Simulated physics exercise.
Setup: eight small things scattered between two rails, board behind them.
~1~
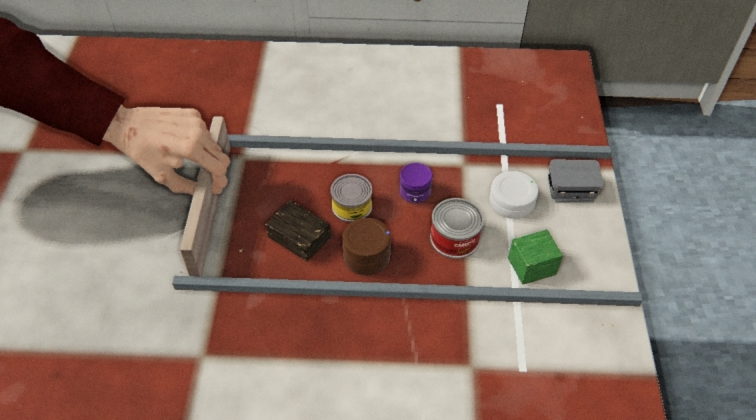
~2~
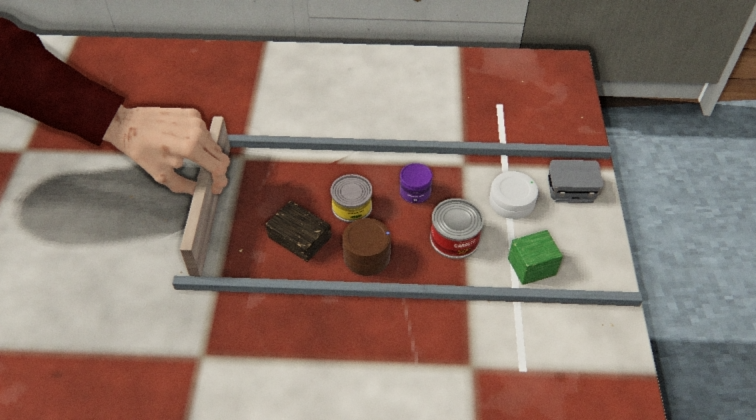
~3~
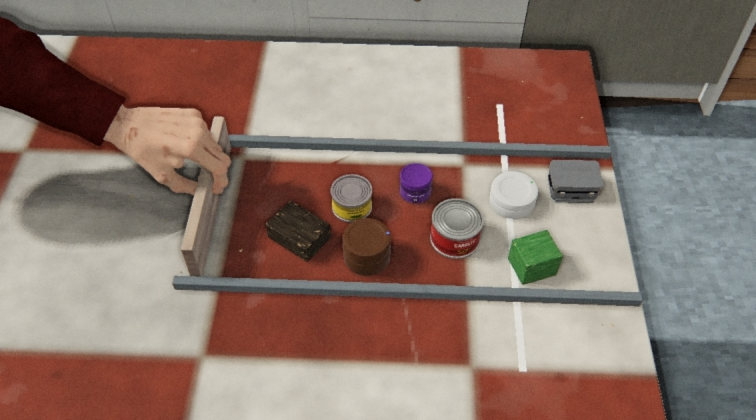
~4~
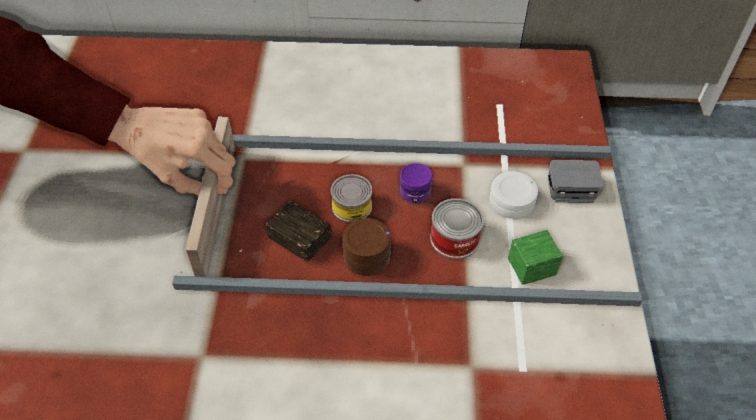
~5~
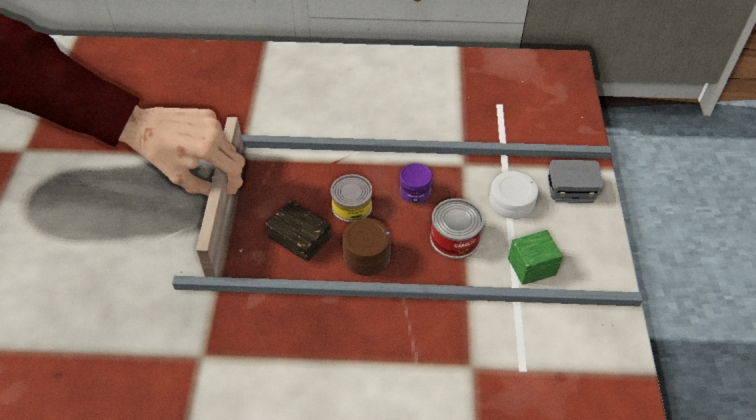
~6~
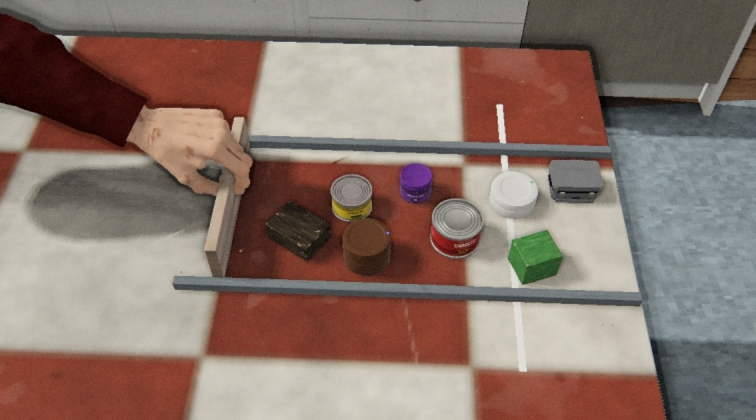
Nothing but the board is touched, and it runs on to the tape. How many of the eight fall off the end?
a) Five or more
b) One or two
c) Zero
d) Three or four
(c) Zero.
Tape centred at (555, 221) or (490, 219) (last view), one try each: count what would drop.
The floor gets 2 the first time and 0 the second.
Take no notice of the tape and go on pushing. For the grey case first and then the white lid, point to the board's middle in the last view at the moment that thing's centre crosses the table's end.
The middle is at (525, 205) when it's the grey case, and at (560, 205) when it's the white lid.
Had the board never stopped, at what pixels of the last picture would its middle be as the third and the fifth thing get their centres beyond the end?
At (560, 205) for the third, at (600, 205) for the fifth.
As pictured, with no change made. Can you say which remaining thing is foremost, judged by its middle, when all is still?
Answer: The grey case.
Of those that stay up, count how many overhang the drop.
The figure is 1.
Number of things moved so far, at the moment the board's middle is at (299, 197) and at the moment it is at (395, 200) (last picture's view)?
Note: First position 2; second position 5.
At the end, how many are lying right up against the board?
4 in contact.
Soon after, none off yet; grey case at rest near (574, 182); green block at rest near (535, 258); white lid at rest near (513, 195).
At rest, the number that fall off is zero.
